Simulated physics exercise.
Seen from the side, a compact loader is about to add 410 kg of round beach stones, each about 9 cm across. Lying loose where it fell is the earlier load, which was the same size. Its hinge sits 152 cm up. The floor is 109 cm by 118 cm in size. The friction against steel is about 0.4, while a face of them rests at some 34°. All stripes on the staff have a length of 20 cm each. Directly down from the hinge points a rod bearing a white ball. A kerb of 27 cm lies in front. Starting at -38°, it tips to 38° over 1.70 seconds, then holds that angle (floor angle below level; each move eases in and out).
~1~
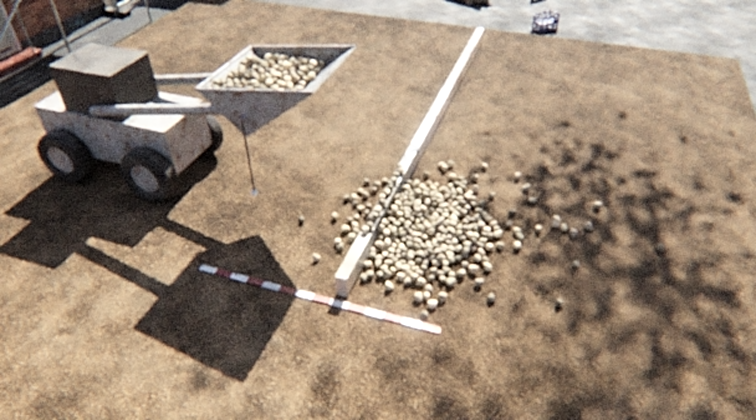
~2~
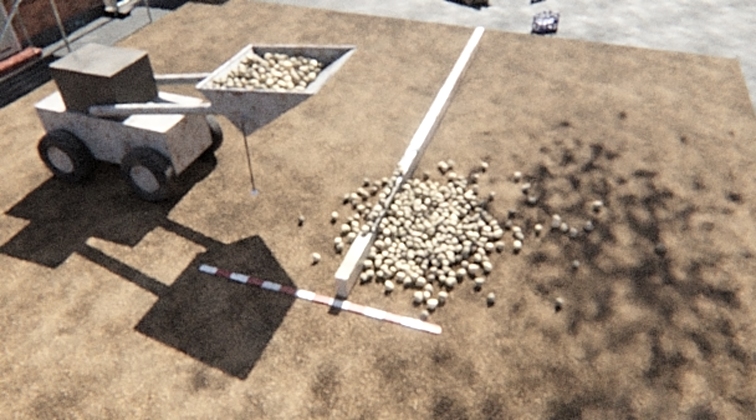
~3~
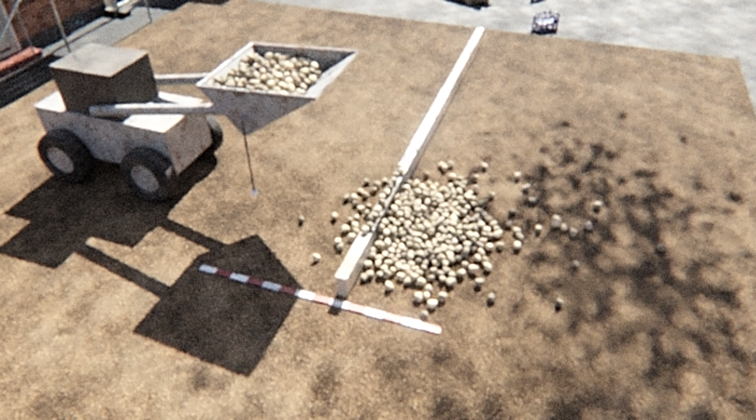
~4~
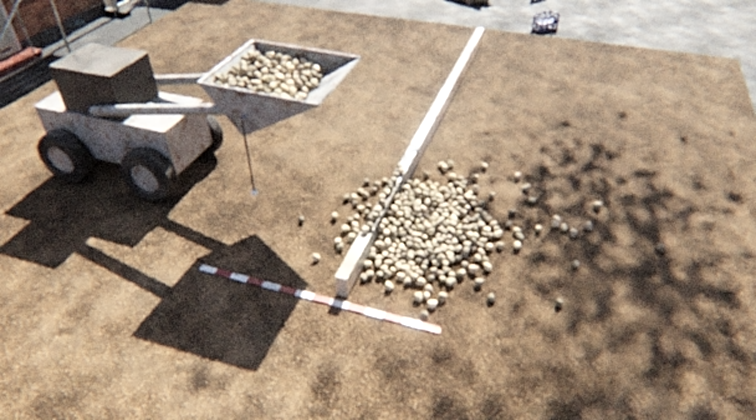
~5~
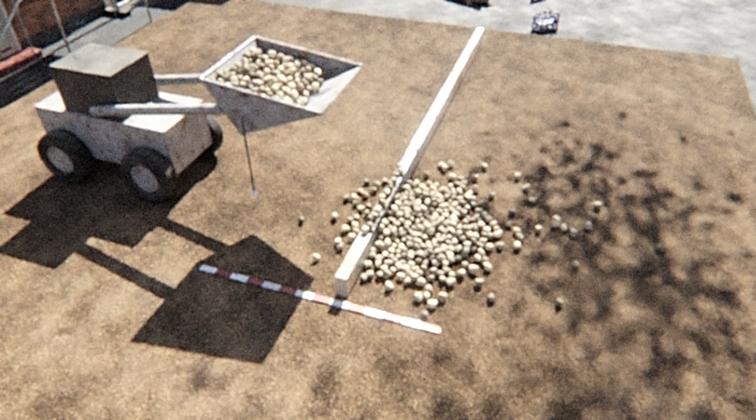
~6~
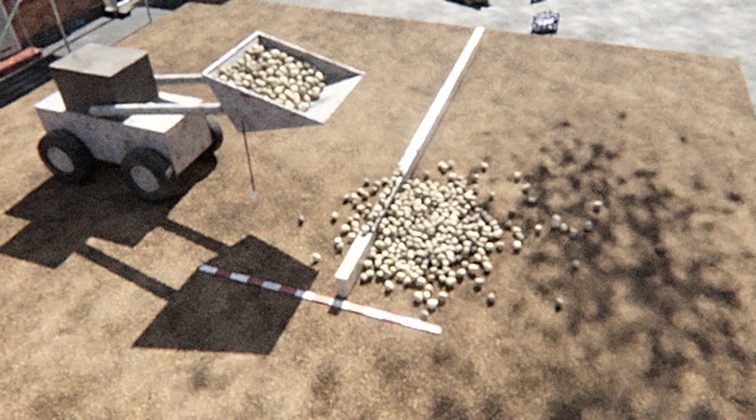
We see a loader on the left holding a raised bucket of pale round stones beside a white kerb and a loose pile; the bucket slowly tilts forward, its right-hand lip dipping slightly while the stones stay inside.
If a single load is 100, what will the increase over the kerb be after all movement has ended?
The increase will be around 7 per cent.
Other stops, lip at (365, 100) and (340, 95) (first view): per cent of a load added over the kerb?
Case one about 100 %, case two about 50 %.
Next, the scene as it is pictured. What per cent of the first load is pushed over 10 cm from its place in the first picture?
Near 5 per cent, I reckon.
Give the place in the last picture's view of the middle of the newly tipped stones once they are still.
Their middle is at about (360, 208).
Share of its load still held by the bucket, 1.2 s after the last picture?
Roughly 45 per cent of its load.
Then, 0.7 s after the last picture the floor is at 26°; in per cent of one load, 100 in the bucket, 8 on this side of the kerb, 92 over the kerb; the foremost stones are at (584, 239).
Then, 1.2 s after the last picture the floor is at 38°; in per cent of one load, 44 in the bucket, 65 on this side of the kerb, 92 over the kerb; the foremost stones are at (584, 239).
Then, 1.6 s after the last picture the floor is at 38°; in per cent of one load, 6 in the bucket, 100 on this side of the kerb, 94 over the kerb; the foremost stones are at (584, 239).
Then, 4.3 s after the last picture the floor is at 38°; in per cent of one load, 0 in the bucket, 101 on this side of the kerb, 99 over the kerb; the foremost stones are at (584, 239). Net gain over the kerb, 7.
